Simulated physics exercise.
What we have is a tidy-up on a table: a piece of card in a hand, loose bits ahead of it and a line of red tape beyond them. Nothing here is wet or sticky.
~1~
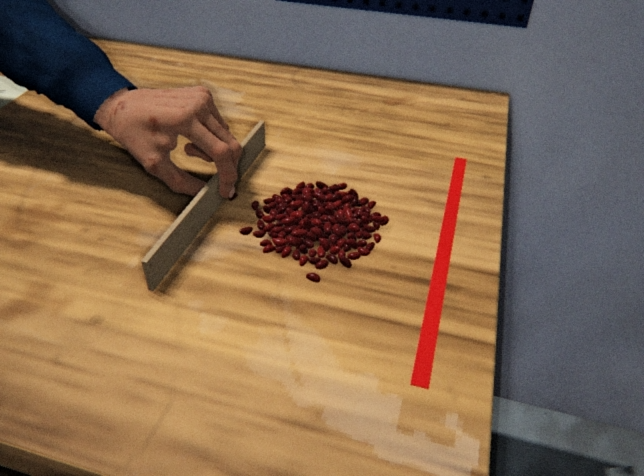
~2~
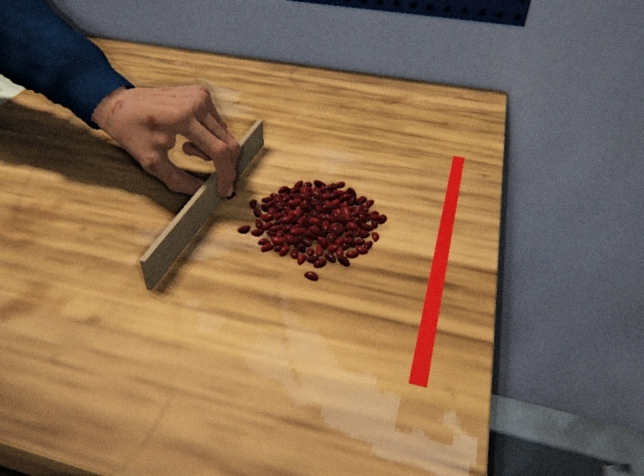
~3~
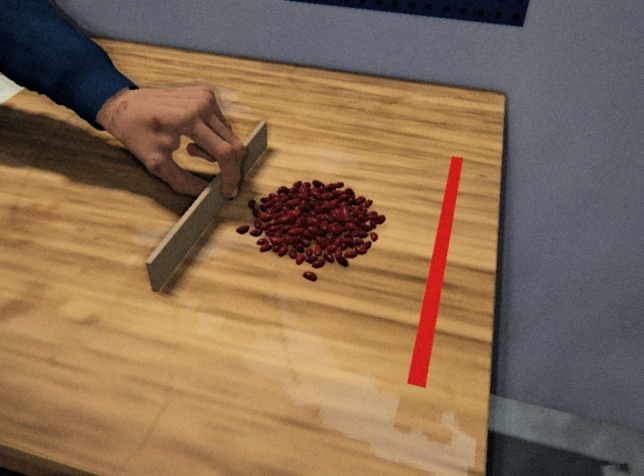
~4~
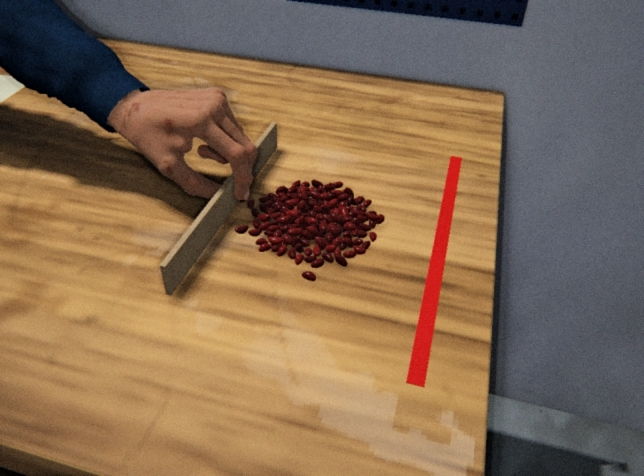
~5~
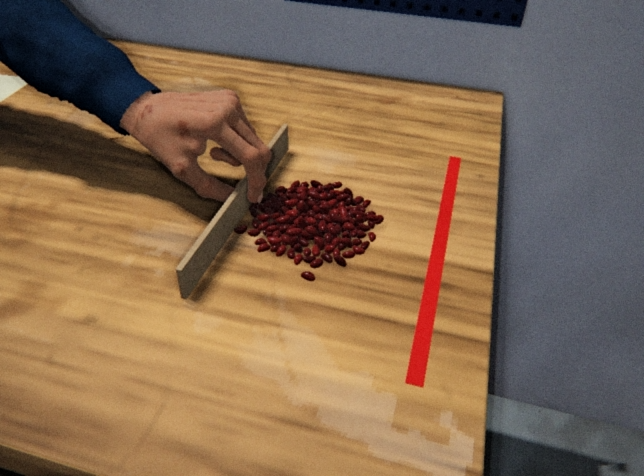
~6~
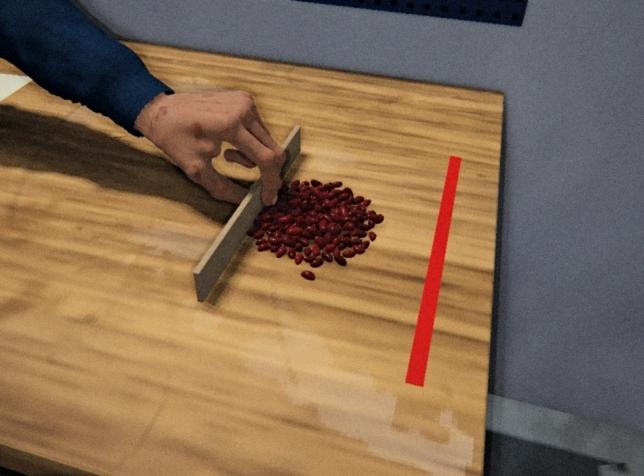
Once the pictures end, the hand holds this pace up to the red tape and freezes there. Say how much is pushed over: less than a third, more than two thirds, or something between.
Over the edge goes between a third and two thirds of it.
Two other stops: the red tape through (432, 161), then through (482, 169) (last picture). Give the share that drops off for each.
About 10 and 90 per cent.
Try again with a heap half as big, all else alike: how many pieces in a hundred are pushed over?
About 30 per cent.
Soon after the last picture, piece of card still moving, near (355, 203); heap all on the table, its front near (446, 252).
A little later, piece of card stopped at the red tape; heap about a third over the edge.
Later still, piece of card stopped at the red tape; heap about half over the edge.
At rest, piece of card stopped at the red tape; heap about half over the edge.
